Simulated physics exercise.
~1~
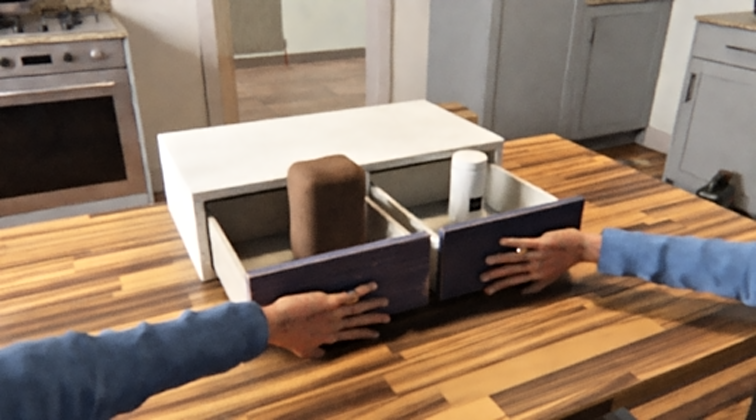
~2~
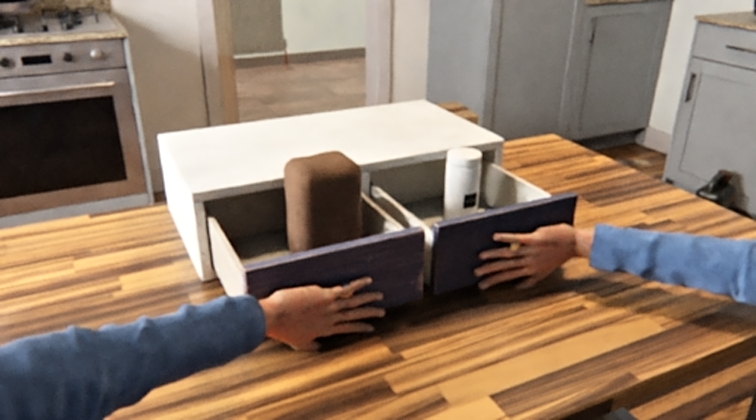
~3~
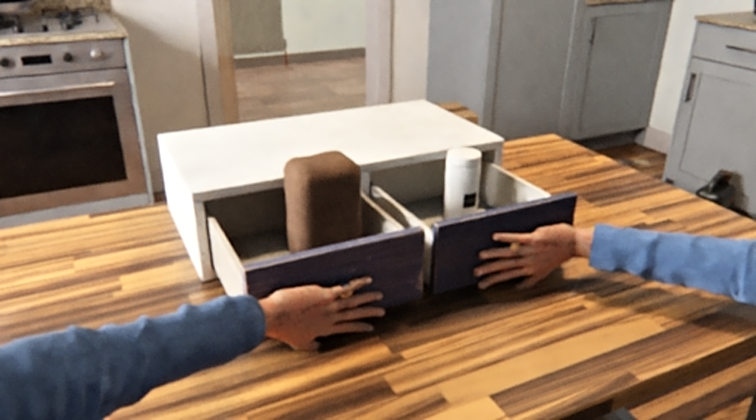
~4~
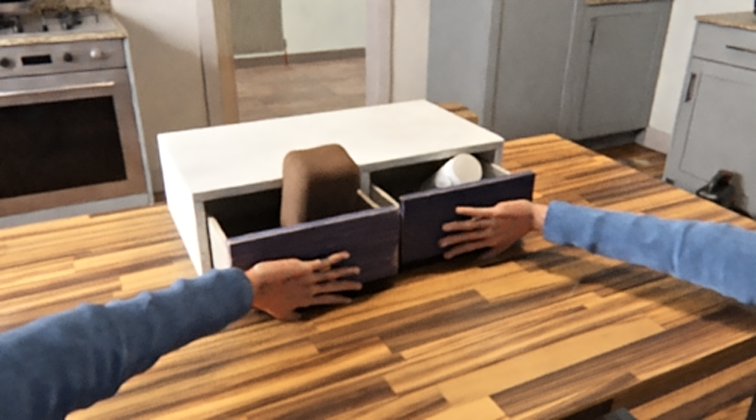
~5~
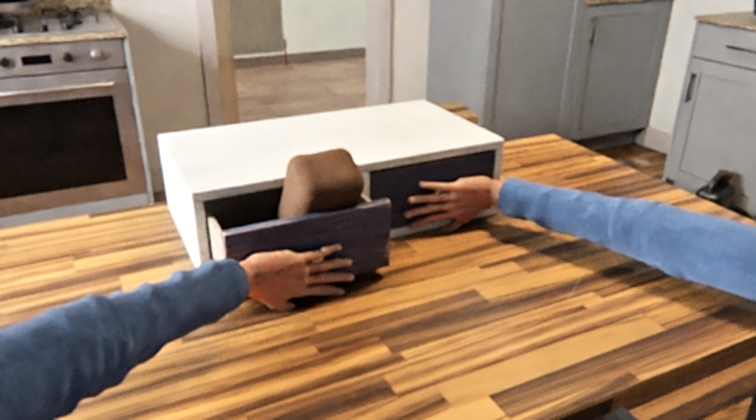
In a kitchen, a white chest with two open, dark-fronted drawers sits on a striped wooden table, a brown loaf-shaped object standing in the left drawer and a white jar in the right. Two hands in blue sleeves rest against the drawer fronts and nudge them slightly inward, then pause. As the hands push further, both drawers slide in, the jar leans over, and the brown object begins to tilt. The right drawer closes flush, with the jar out of sight. The left drawer barely moves further and stays ajar, the brown object tipped more steeply and still sticking up inside it.
